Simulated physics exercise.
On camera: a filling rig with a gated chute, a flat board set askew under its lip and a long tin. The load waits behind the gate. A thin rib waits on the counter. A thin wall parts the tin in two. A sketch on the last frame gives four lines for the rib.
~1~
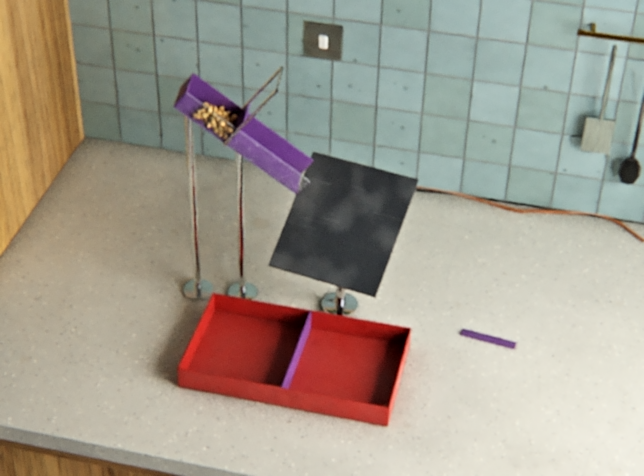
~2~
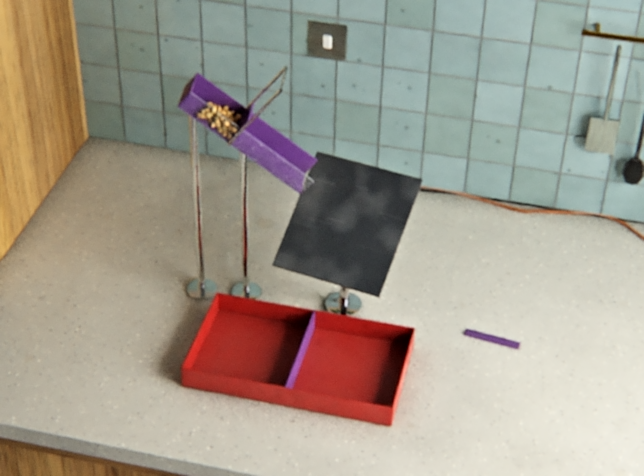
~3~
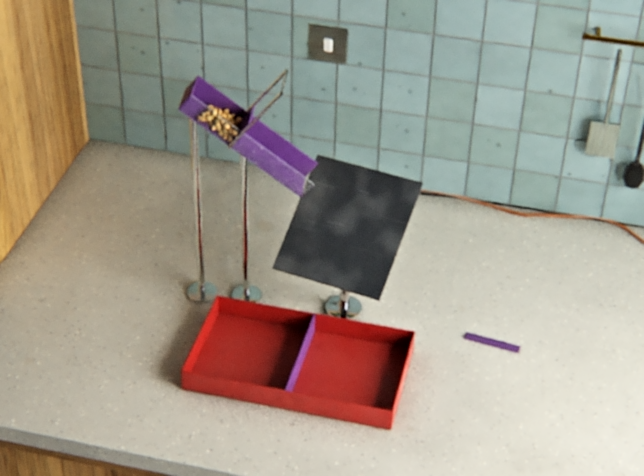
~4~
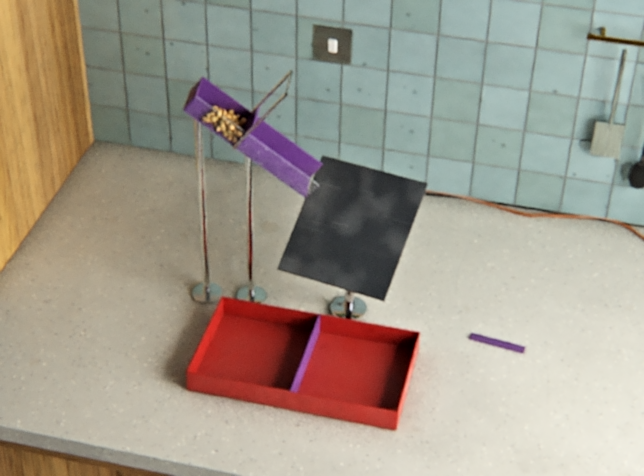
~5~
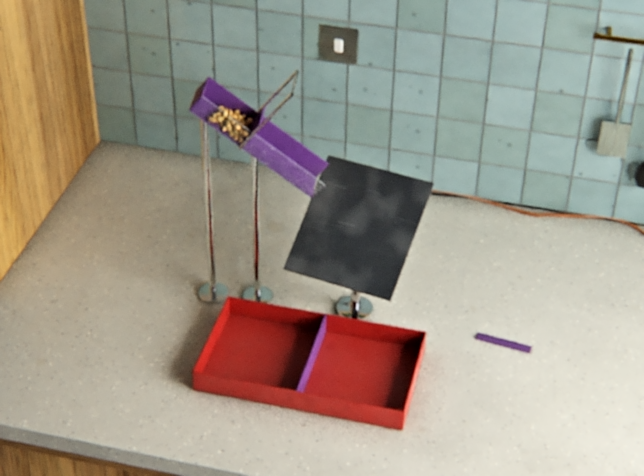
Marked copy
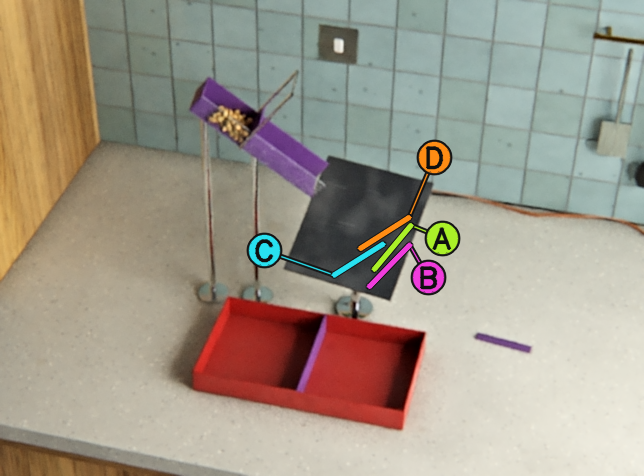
On a kitchen counter, a purple chute holding a small pile of dried chickpeas stood above a dark tilted board and a divided red tray, and nothing moved except the view, which shifted slightly.
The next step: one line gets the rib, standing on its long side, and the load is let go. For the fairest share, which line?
Take D.
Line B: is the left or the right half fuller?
More lands on the right.
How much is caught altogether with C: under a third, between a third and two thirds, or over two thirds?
Over two thirds.
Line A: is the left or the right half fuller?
The right half.
On the marked copy, line A from (410, 225) to (374, 269); line B from (409, 245) to (369, 286); line C from (383, 244) to (334, 275); line D from (409, 217) to (360, 248).
Choosing A, of what is caught, a small part in the left half, most in the right.
Choosing B, of what is caught, a small part in the left half, most in the right.
Choosing C, of what is caught, most in the left half, a small part in the right.
Choosing D, of what is caught, about half in the left half, about half in the right.
